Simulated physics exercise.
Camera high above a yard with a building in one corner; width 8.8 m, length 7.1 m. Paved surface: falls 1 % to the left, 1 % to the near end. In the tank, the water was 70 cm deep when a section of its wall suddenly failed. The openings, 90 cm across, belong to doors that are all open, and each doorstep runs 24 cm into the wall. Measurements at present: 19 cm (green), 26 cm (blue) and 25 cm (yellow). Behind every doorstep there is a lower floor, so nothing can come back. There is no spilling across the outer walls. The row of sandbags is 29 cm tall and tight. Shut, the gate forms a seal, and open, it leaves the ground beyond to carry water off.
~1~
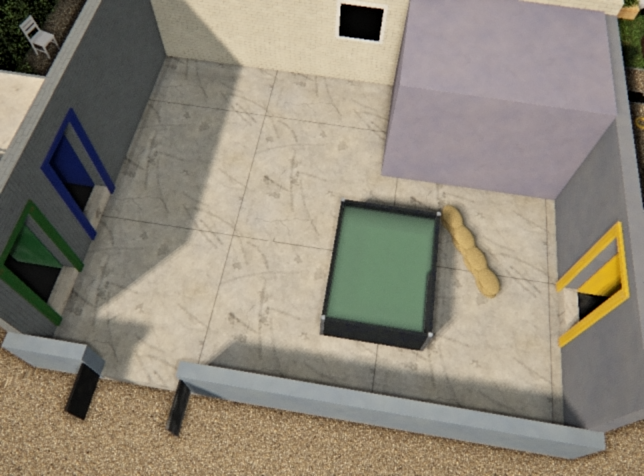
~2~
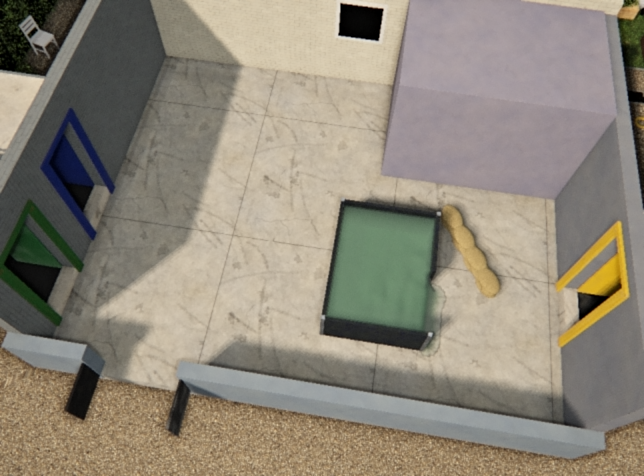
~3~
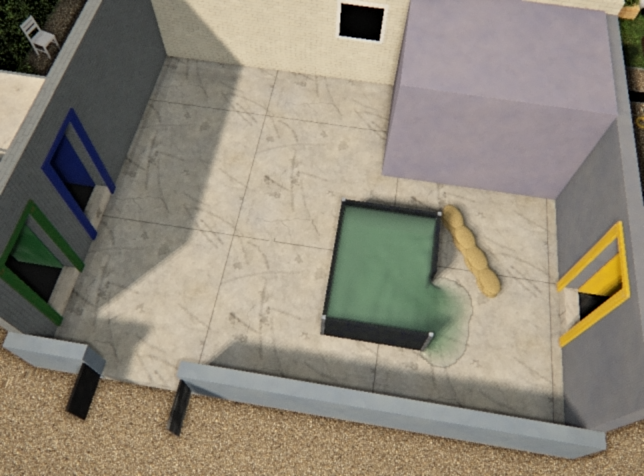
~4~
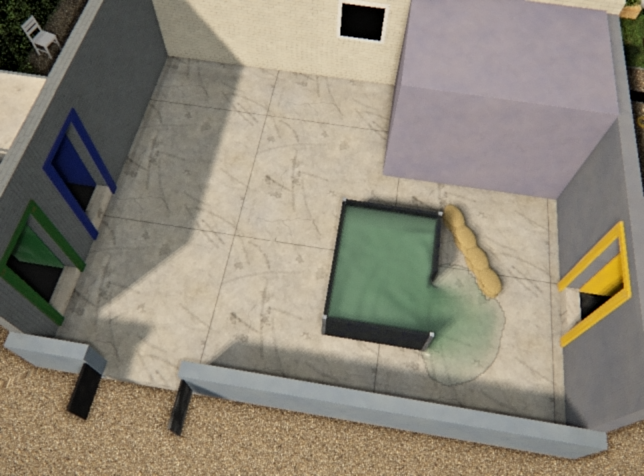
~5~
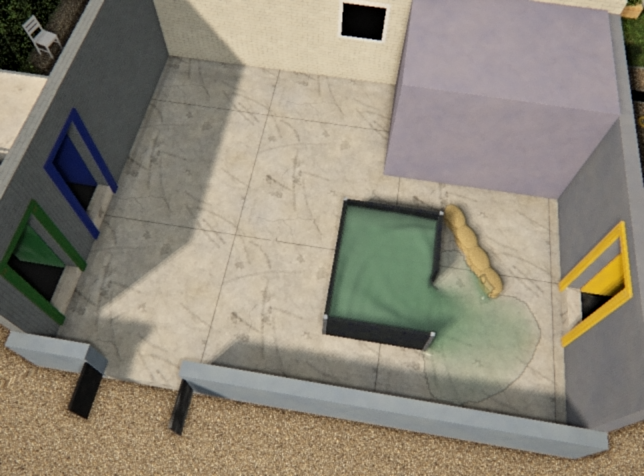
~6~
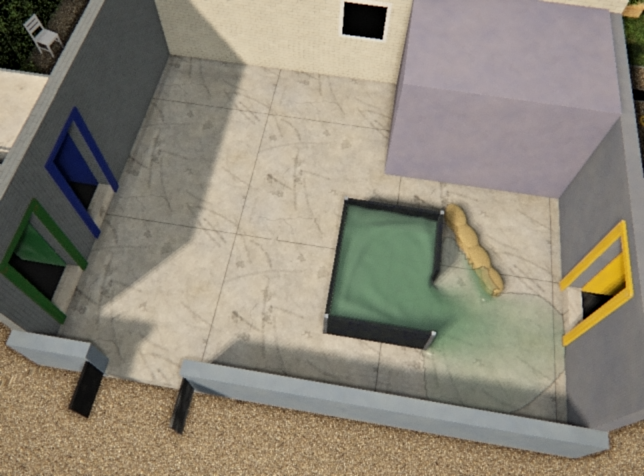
Greenish water pours from a gap in the lower right side of a dark-walled, green-filled tank in a paved, walled yard, seen from high above. Blue and green doorways stand at left, a yellow one at right, a pale lilac block at upper right and a lumpy tan barrier beside the tank. The thinning sheet fans rightward and toward the near wall, reaching close to the yellow doorway, while the view barely shifts.
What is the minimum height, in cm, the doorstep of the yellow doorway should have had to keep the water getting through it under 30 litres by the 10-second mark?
27 cm.
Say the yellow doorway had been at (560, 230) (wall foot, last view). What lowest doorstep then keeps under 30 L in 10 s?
You'd want it roughly 10.5 cm high.
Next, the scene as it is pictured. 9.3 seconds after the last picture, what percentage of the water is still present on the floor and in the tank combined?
Around 96 in a hundred parts remain.
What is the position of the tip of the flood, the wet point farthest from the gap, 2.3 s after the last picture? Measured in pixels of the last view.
In the last picture, around (551, 202).
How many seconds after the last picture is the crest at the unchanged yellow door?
The level tops out around 1.0 s.
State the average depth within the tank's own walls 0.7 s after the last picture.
Mean depth: Approx. 46 cm.
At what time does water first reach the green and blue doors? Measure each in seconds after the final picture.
Arrival times: Green at 5.0 seconds, blue at 6.5 seconds.
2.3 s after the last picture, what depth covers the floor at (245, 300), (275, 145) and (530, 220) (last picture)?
Around 0 cm, 0 cm and 5 cm.
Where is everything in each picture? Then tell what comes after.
In the first frame, still water, 70 cm deep, in the tank at (383, 265); the yellow door at (584, 294) is dry.
In the second frame, the front is at (442, 298), 0.3 m from the gap at (424, 313); 0.3 m2 of floor is wet, 70 cm left at the back.
In the third frame, the front is at (464, 330), 0.7 m from the gap at (425, 313); 1.0 m2 of floor is wet, 70 cm left at the back.
In the fourth frame, the gap is at (426, 314), the front 1.3 m out at (499, 329); the back of the tank holds 70 cm.
In the fifth frame, the front is at (535, 337), 1.9 m from the gap at (427, 313); 3.4 m2 of floor is wet, 64 cm left at the back.
In the sixth frame, the front is at (564, 361), 2.4 m from the gap at (427, 312); 4.8 m2 of floor is wet, 58 cm left at the back; 0.1 m in a straight line remain to the yellow door at (588, 293).
Then, 0.7 s after the last picture water covers 15 % of the floor, deepest (52 cm) near (559, 435); 30 cm at the yellow door, 8 litres in over its 25 cm doorstep.
Then, 2.3 s after the last picture water covers 25 % of the floor, deepest (29 cm) near (494, 349); 25 cm at the yellow door, 41 litres in over its 25 cm doorstep.
Then, 9.3 s after the last picture water covers 75 % of the floor, deepest (14 cm) near (52, 349); 10 cm at the yellow door, 43 litres in over its 25 cm doorstep.
At the yellow door as built, the water peaked near 32 cm, 1.1 s after the last picture.
With a doorstep of 22.5 cm, 71 litres would have come in within the 10 s; with 30.5 cm, 15 litres. So under 30 litres takes about 27 cm.
